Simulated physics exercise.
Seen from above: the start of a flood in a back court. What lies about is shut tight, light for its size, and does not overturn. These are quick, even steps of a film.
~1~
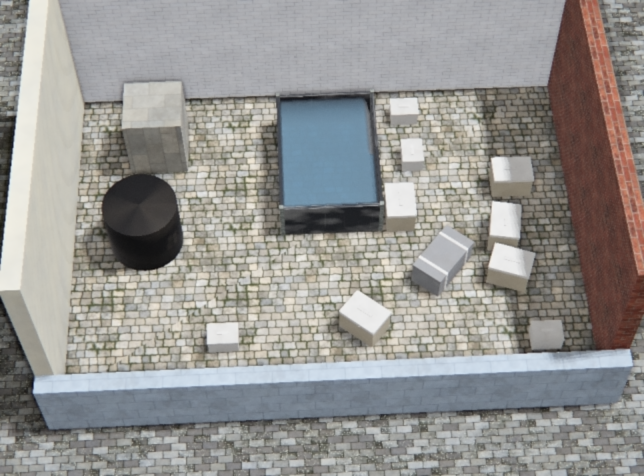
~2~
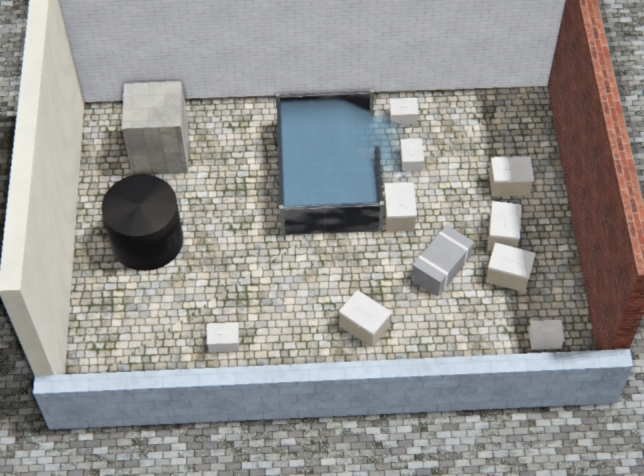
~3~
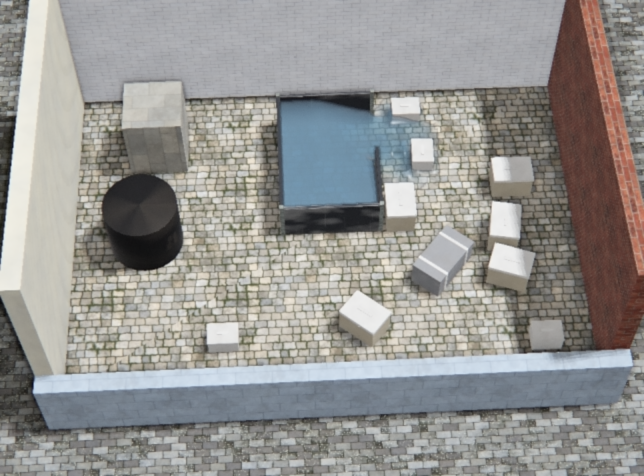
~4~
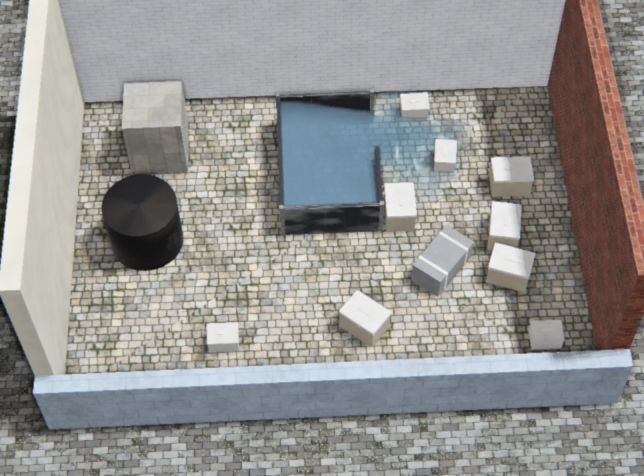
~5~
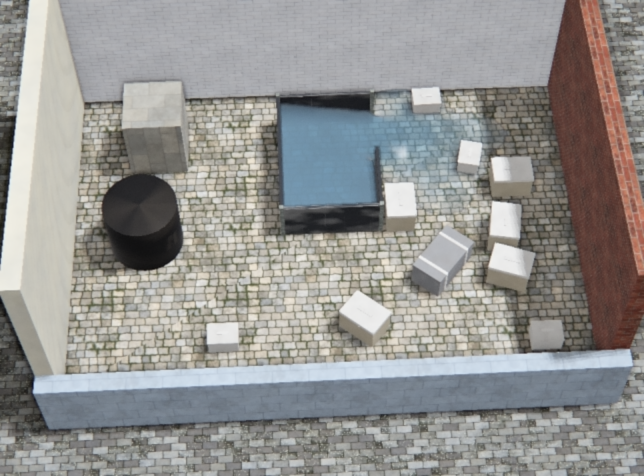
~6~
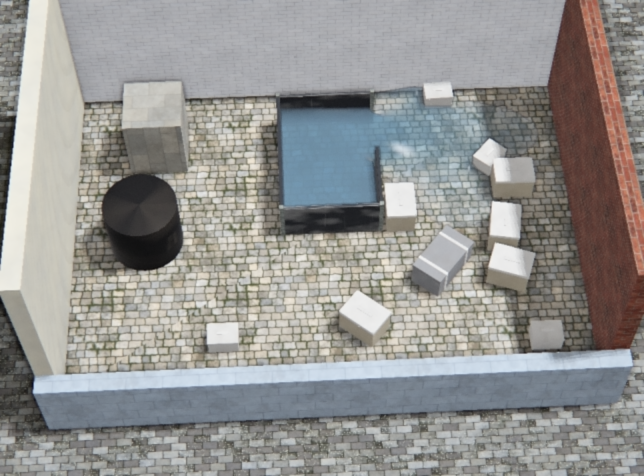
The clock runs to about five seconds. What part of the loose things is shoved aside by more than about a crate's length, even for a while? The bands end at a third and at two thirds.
That comes to between one and two thirds.
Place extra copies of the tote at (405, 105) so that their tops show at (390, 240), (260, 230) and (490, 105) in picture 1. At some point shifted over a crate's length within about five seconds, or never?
In turn: Less than that, never so far, pushed that far.
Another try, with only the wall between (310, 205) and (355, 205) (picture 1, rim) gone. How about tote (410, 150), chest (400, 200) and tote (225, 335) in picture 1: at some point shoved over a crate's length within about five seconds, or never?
In that order: Less than that, no, shifted that much.
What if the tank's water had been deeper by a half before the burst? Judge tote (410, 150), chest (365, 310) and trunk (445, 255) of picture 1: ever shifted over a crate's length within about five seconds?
One after the other: Moved that far, shifted that much, less than that.
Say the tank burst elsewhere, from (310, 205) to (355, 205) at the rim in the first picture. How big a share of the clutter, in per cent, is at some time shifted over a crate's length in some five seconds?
Near 30 in a hundred.
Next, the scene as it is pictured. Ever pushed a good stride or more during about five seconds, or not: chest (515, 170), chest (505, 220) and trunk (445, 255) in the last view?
As listed: Pushed that far, shifted that much, less than that.
A moment on, 2 of 10 are well off their spots; 1 afloat.
Next, 3 of 10 are well off their spots; 3 afloat.
Later, 5 of 10 are well off their spots; 4 afloat.
In the end, 6 of 10 are well off their spots, and 6 have been at some point; 4 afloat.
